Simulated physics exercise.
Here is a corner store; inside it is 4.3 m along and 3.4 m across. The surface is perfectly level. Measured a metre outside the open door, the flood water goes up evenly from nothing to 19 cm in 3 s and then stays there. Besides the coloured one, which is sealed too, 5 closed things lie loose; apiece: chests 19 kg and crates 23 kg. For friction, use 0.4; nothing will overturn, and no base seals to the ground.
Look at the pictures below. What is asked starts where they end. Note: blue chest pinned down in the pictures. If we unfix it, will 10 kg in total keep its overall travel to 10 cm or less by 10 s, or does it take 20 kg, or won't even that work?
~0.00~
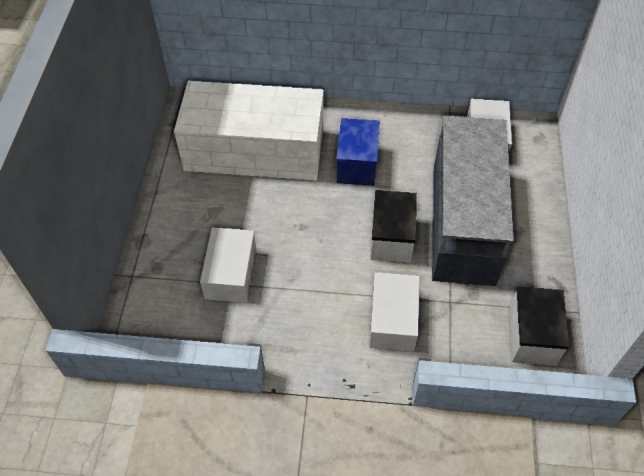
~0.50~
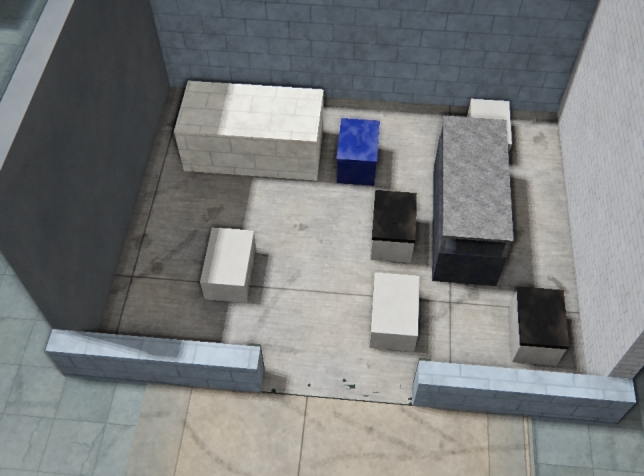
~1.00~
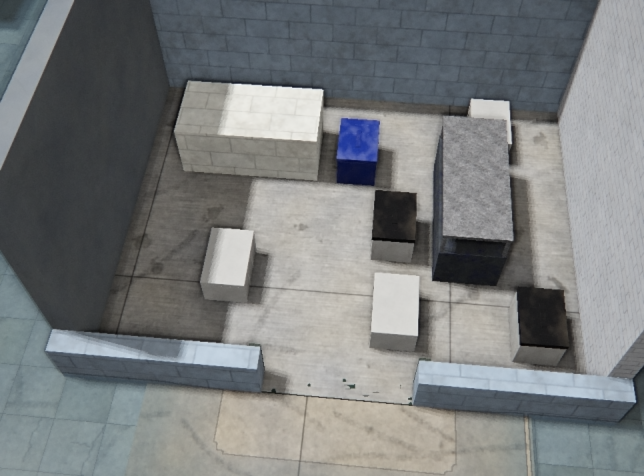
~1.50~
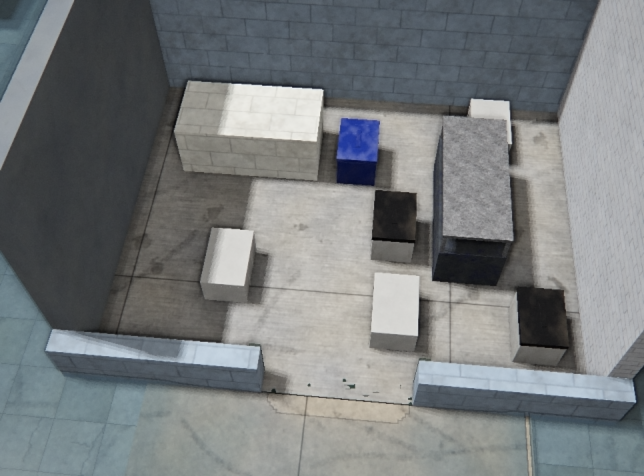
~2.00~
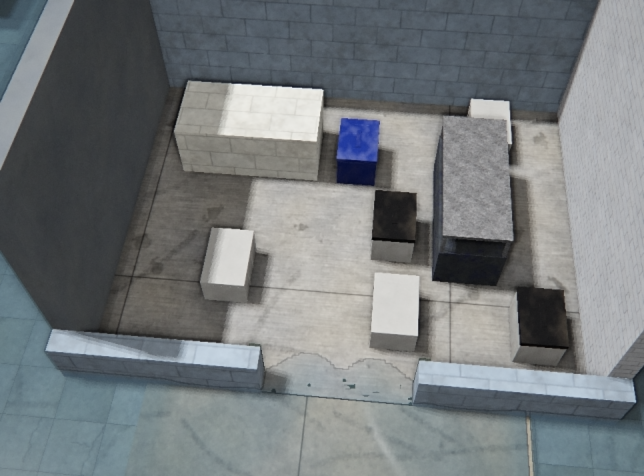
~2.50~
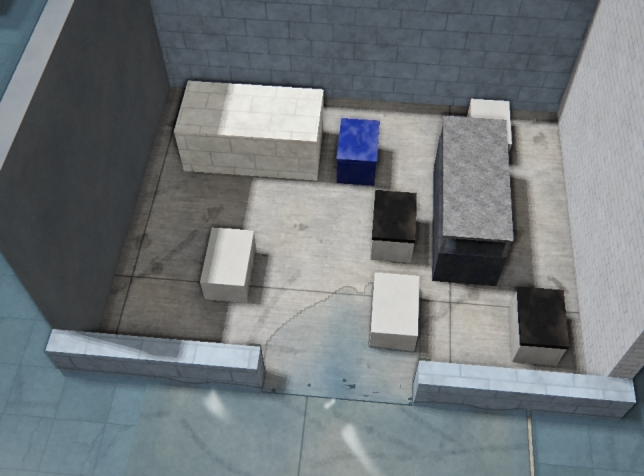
Even that won't work.
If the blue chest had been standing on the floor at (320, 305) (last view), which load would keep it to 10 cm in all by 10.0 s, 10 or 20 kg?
Result: Both fail.
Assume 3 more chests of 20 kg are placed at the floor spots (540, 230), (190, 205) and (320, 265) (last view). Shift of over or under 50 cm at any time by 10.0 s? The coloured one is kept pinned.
Result, in order - falls shy; exceeds it; exceeds it.
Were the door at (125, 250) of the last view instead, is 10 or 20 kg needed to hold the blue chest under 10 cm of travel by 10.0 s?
Both fall short.
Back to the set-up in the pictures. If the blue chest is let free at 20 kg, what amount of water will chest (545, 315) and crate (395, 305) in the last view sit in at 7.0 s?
Depths: Near 5 cm, then near 11 cm.
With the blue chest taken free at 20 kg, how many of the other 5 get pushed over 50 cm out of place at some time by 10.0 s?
That comes to 2.
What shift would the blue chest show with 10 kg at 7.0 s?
Shift: Roughly 120 cm.
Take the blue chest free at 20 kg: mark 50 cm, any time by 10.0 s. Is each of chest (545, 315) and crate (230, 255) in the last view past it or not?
First within the mark, second within the mark.
After 3.5 s the blue chest would be 0 cm from its start with 10 kg and 0 cm from its start with 20 kg; 1 cm of water round it then.
After 4.5 s the blue chest would be 34 cm from its start with 10 kg and 1 cm from its start with 20 kg; 5 cm of water round it then.
After 7.0 s the blue chest would be 112 cm from its start with 10 kg and 35 cm from its start with 20 kg; 6 cm of water round it then.
After 10.0 s the blue chest would be 115 cm from its start with 10 kg and 75 cm from its start with 20 kg; 13 cm of water round it then.
